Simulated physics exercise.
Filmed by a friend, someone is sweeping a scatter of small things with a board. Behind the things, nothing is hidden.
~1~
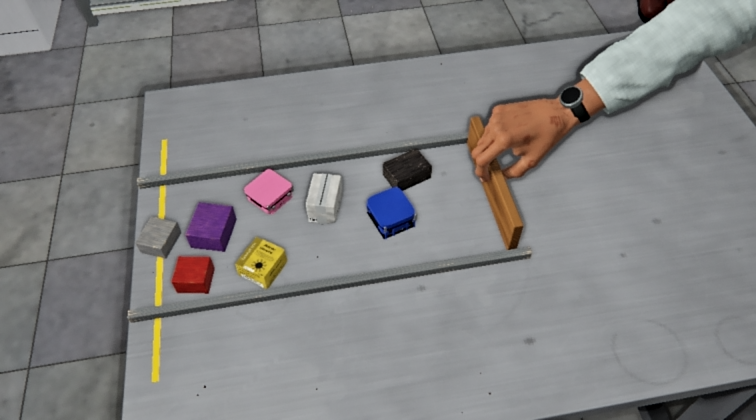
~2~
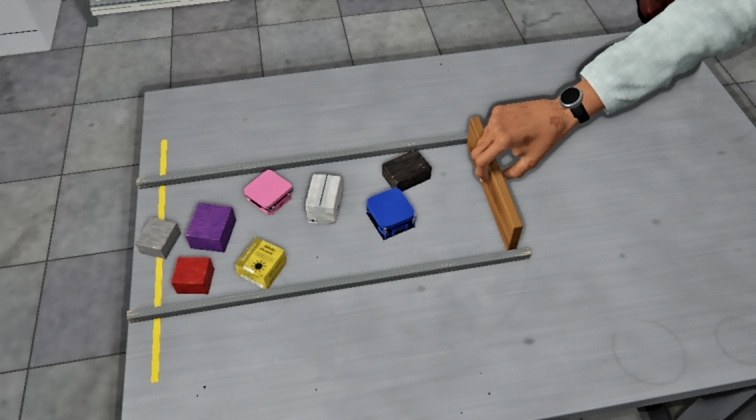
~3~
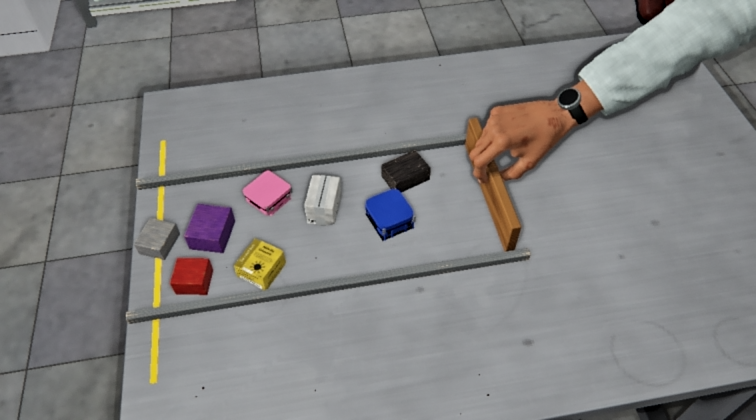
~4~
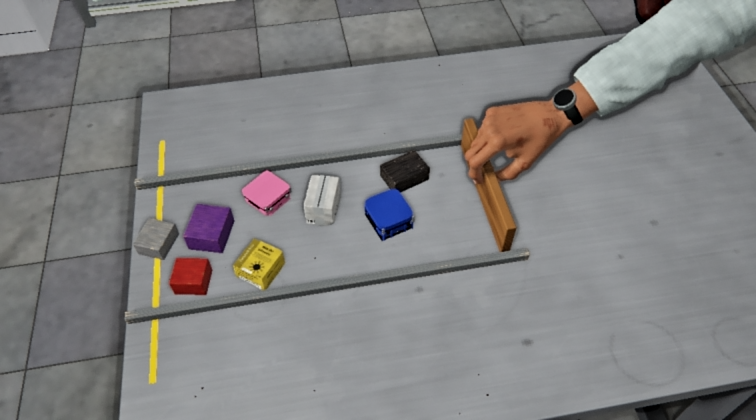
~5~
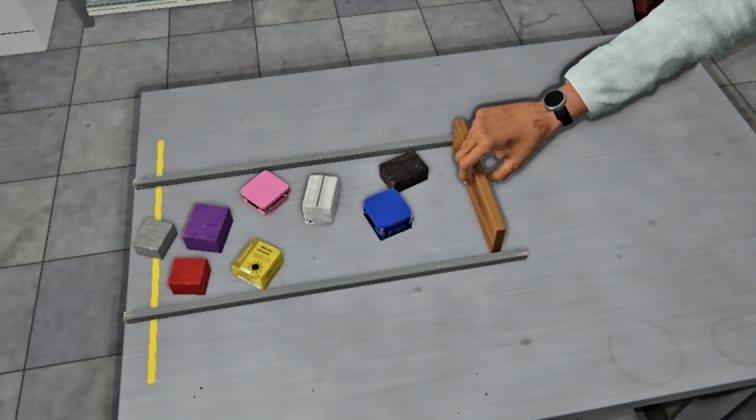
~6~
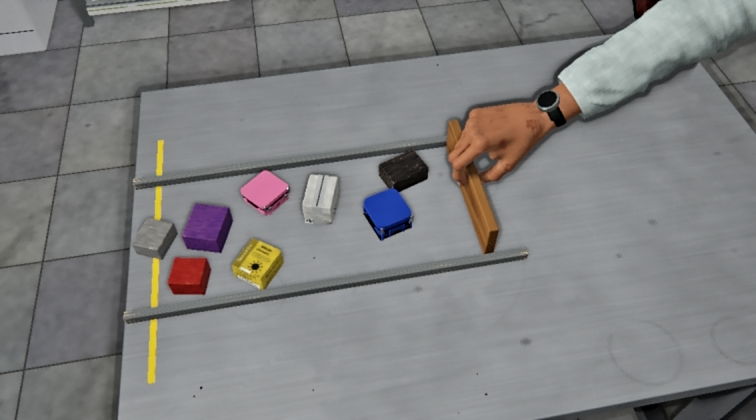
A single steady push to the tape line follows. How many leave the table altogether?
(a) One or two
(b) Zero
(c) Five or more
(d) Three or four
Five or more (c).
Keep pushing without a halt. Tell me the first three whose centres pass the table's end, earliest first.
In order: The grey block, the purple block, the pink case.
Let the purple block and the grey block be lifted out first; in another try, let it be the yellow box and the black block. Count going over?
Taking the two tries in turn, it comes to 3 and 2.
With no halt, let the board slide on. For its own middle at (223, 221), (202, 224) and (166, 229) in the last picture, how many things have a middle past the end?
The counts are 1, 2 and 5, in that order.
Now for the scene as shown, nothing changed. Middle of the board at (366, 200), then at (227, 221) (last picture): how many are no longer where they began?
At the first place 3, at the second 8.
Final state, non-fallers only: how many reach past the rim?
3 overhanging.
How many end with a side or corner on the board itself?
All in all, 3.
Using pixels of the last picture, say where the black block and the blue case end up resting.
Final spots - black block (135, 204), blue case (133, 249).
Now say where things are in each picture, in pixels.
Grey block (159, 238); red block (194, 275); purple block (212, 227); board (493, 181); tape (161, 244), in the first picture.
Red block (193, 275); black block (407, 171), in the second picture.
Purple block (211, 228); blue case (390, 215), in the third picture.
Grey block (157, 239); yellow box (260, 264), in the fourth picture.
Red block (190, 276); pink case (266, 194), in the fifth picture.
Grey block (155, 238); red block (190, 276); purple block (208, 228); board (470, 185); tape (157, 245), in the sixth picture.
Soon after, none off yet; grey block at rest near (155, 238); red block at rest near (190, 276); purple block at rest near (208, 228).
Then, none off yet; grey block moved about its own width near (131, 244); red block at rest near (190, 276); purple block moved about its own width near (165, 238).
At rest, the number that fall off is five or more; fallen, white box, pink case, purple block, red block and grey block.
